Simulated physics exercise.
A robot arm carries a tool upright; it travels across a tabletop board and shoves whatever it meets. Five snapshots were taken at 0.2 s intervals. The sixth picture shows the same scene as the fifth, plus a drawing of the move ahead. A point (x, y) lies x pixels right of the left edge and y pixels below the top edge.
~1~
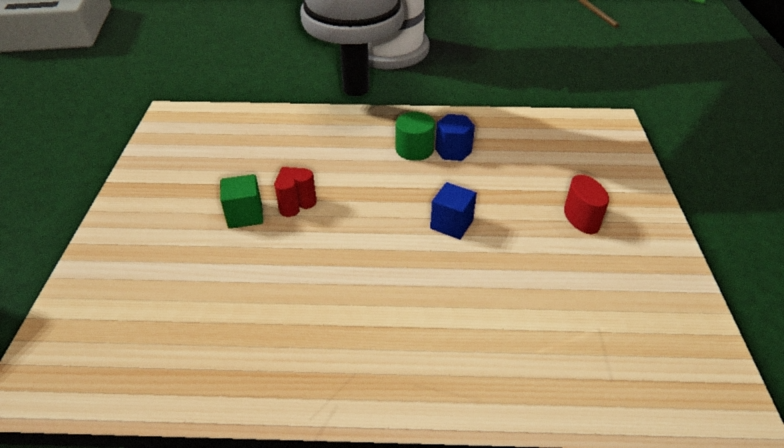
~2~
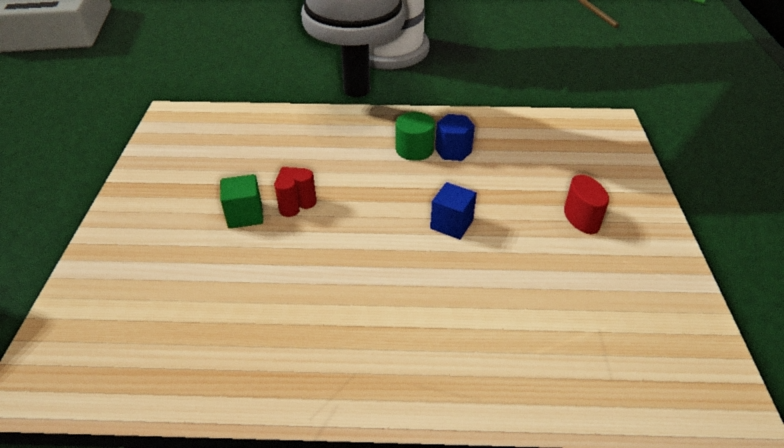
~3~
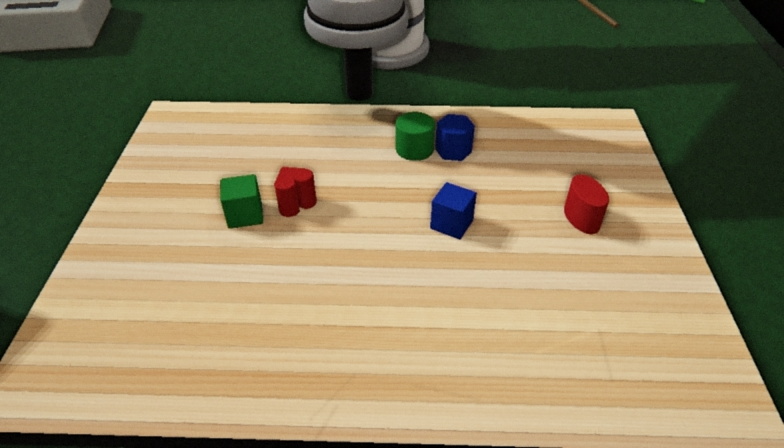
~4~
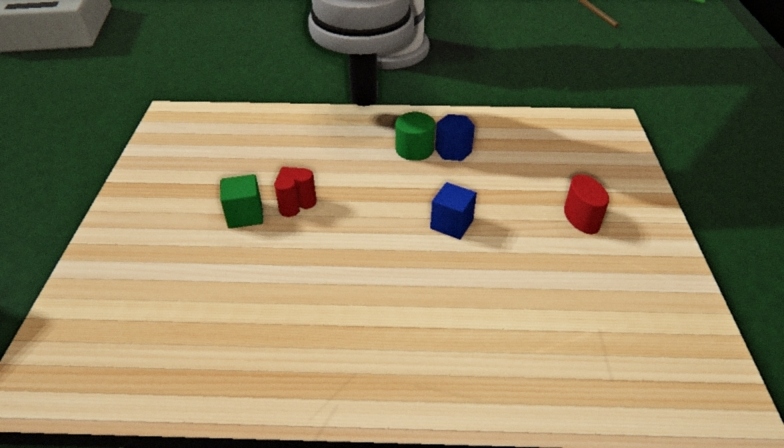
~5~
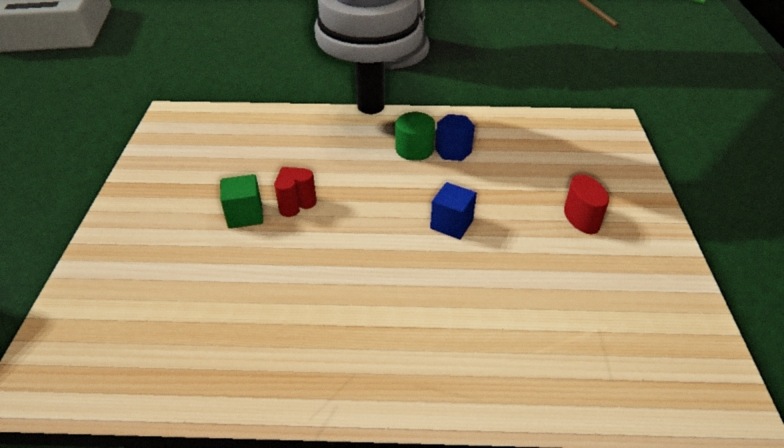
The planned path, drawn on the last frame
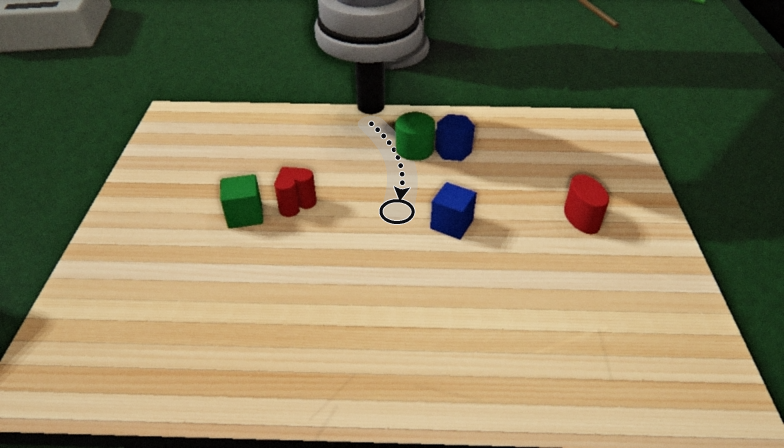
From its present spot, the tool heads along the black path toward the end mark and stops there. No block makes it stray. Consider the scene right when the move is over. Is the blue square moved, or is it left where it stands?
It is still where it was.
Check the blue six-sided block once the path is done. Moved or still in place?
Here the blue six-sided block moves off its spot.
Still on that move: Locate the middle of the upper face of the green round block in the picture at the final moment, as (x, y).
Expect it around (437, 136).
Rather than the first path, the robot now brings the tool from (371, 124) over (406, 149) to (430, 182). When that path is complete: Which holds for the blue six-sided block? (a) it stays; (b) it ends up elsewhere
(b)
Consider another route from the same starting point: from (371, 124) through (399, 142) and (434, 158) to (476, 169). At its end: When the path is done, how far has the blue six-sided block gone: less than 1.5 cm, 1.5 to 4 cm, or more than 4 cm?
Covers over 4 cm.
The line goes from (371, 124) through (393, 148) and (402, 177) to (397, 211).
The first path, step by step. One third of the way, tool at (393, 131); green round block at (426, 127); blue six-sided block at (464, 124).
Two thirds of the way, tool at (403, 161); green round block at (437, 136); blue six-sided block at (467, 124).
At the end, tool at (397, 194); green round block at (437, 136); blue square unmoved; blue six-sided block at (467, 124).
